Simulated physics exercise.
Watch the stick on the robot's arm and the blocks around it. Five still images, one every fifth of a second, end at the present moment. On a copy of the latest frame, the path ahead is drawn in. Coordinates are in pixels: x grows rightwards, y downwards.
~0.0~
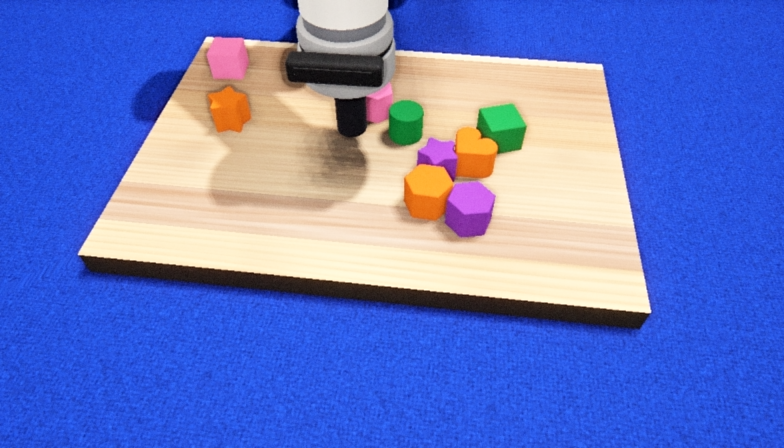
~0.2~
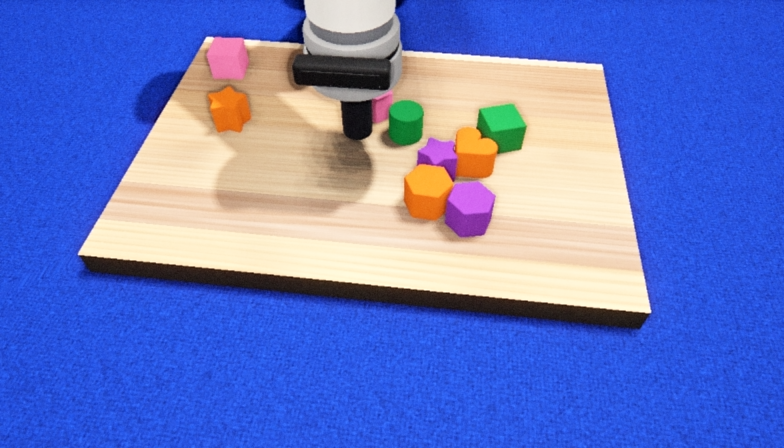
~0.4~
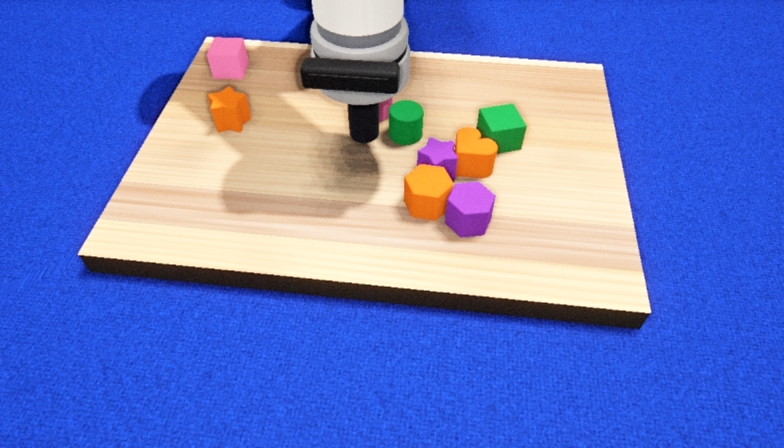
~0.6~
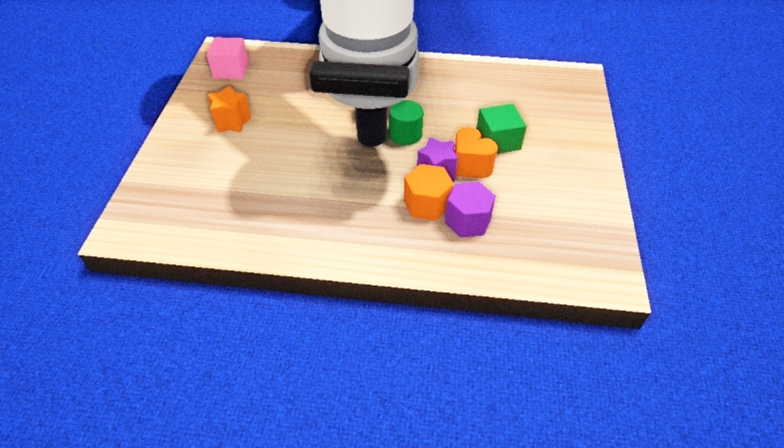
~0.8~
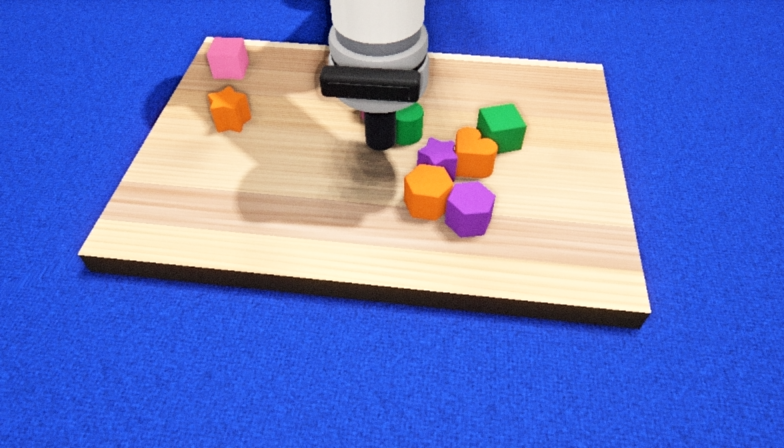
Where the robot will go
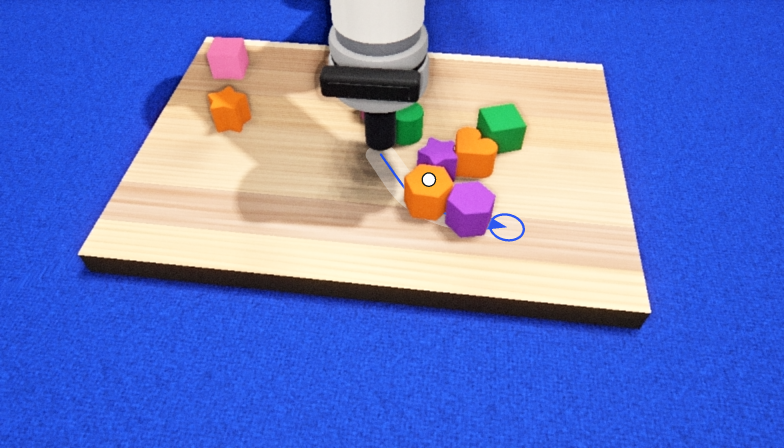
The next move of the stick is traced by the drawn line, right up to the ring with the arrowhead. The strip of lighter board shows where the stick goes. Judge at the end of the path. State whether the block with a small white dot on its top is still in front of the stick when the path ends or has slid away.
I believe the block with a small white dot on its top keeps its place ahead of the stick.
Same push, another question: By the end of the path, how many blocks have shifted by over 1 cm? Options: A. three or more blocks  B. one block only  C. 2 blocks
I choose C.
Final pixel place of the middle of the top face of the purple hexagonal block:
Its top middle: (580, 257).
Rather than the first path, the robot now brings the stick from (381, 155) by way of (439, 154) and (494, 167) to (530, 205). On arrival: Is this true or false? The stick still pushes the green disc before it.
That claim is false.
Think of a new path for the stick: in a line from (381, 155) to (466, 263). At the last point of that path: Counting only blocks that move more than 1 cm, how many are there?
Looking at the path, I think two of the blocks end up more than 1 cm away.
Path on the board, from (381, 155) via (405, 189) and (450, 215), ending at (507, 227); the dot is on the orange hexagonal block.
On the path given first. One third of the way, stick (406, 176); orange hexagonal block (435, 184); purple hexagonal block (477, 199).
Two thirds of the way, stick (452, 202); orange hexagonal block (486, 211); purple hexagonal block (530, 227).
At the end, stick (510, 215); orange hexagonal block (542, 229), turned 15° clockwise; purple star-shaped block in place; purple hexagonal block (580, 257), turned 30° clockwise; orange heart in place.
